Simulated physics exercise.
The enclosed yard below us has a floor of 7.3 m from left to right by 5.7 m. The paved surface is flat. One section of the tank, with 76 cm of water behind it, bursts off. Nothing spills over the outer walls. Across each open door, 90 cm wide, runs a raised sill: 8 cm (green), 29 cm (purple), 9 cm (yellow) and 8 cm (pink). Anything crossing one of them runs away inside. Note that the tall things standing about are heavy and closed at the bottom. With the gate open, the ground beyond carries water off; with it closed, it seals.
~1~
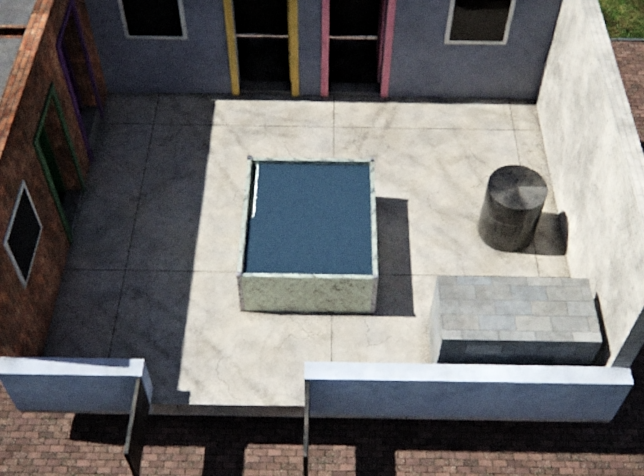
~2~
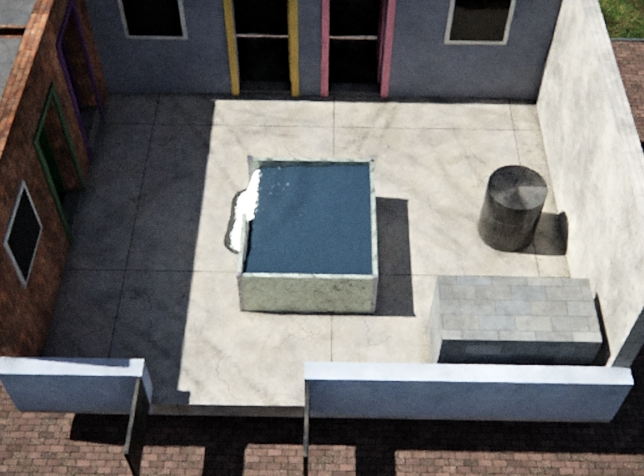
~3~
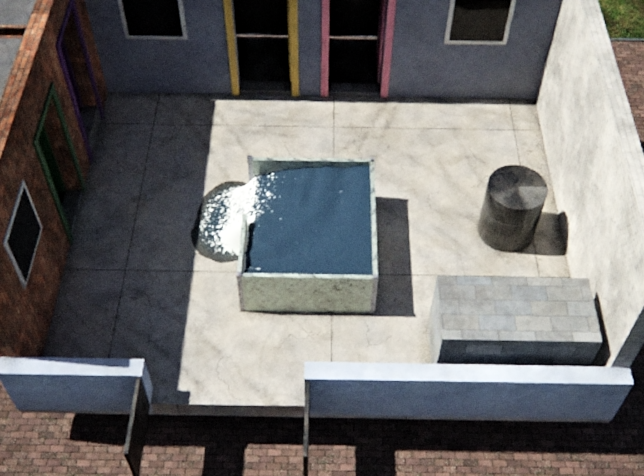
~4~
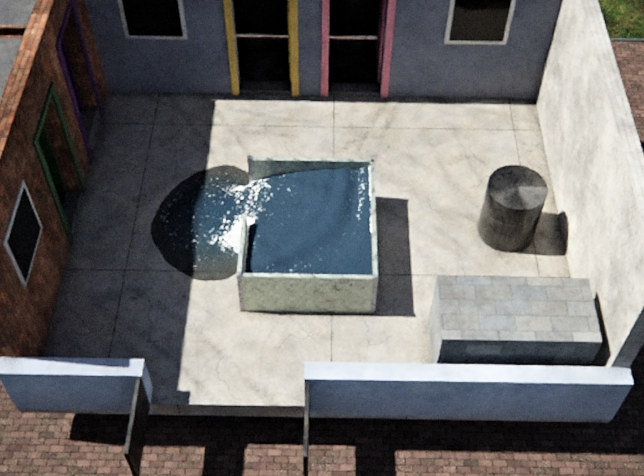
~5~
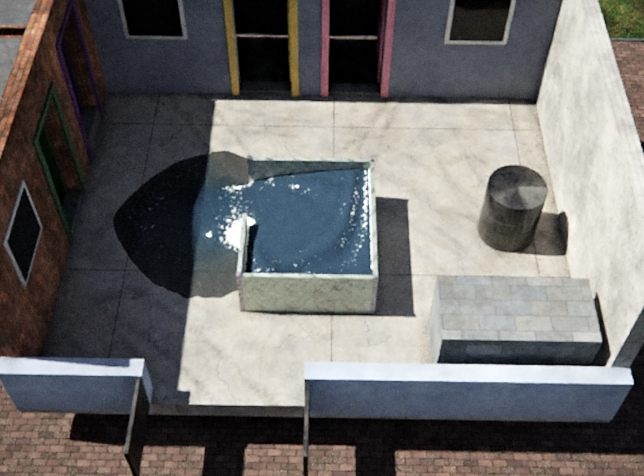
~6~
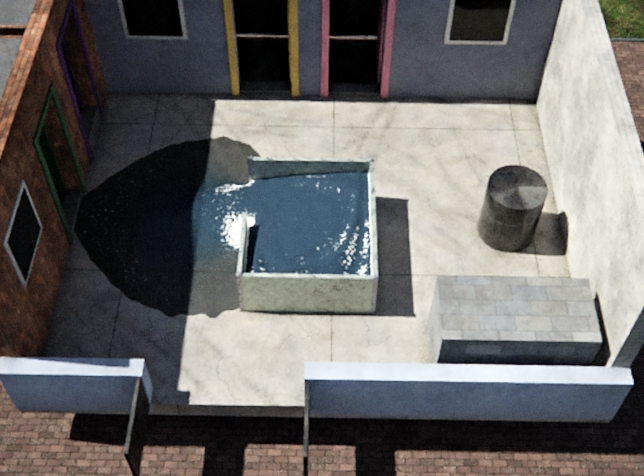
At the start, a square tank of still blue water stands in a walled yard, with a dark cylinder and a pale block to its right. White, foaming water then bursts from its left side, and a dark, rounded sheet spreads left across the paving into the shade while the tank's surface ripples.
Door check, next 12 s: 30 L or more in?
Green door yes, purple door no, yellow door no, pink door no.
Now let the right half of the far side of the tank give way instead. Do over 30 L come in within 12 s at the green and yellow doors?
Checking each door against the limit: Green does not exceed it, yellow tops it.
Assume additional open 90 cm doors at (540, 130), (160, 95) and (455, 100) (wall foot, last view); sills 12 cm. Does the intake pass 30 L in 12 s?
So, in the order given, it's shy of the mark, then beyond the mark, then shy of the mark.
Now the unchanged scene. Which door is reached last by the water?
It would be the pink one.
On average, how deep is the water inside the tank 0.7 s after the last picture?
It averages close to 50 cm.
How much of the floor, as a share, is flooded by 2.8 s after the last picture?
45 %.
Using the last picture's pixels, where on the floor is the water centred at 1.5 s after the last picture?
Close to (229, 227) in the last picture.
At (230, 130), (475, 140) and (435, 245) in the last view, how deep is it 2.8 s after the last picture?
Around 8 cm, 0 cm and 0 cm, in the order given.
Then, 0.7 s after the last picture water covers 30 % of the floor and is deepest (40 cm) near (244, 218); green door 18 cm at the sill, 79 L in, purple door 23 cm at the sill, 0 L in, yellow door not reached, pink door not reached.
Then, 1.5 s after the last picture water covers 30 % of the floor and is deepest (44 cm) near (108, 94); green door 25 cm at the sill, 217 L in, purple door 23 cm at the sill, 0 L in, yellow door not reached, pink door not reached.
Then, 2.8 s after the last picture water covers 45 % of the floor and is deepest (25 cm) near (91, 163); green door 21 cm at the sill, 351 L in, purple door 20 cm at the sill, 0 L in, yellow door 8 cm at the sill, 0 L in, pink door not reached.
Then, 6.3 s after the last picture water covers 90 % of the floor and is deepest (13 cm) near (37, 385); green door 13 cm at the sill, 465 L in, purple door 11 cm at the sill, 0 L in, yellow door 6 cm at the sill, 0 L in, pink door 3 cm at the sill, 0 L in.
Then, 11.3 s after the last picture water covers 100 % of the floor and is deepest (9 cm) near (502, 393); green door 6 cm at the sill, 481 L in, purple door 7 cm at the sill, 0 L in, yellow door 5 cm at the sill, 0 L in, pink door 3 cm at the sill, 0 L in.
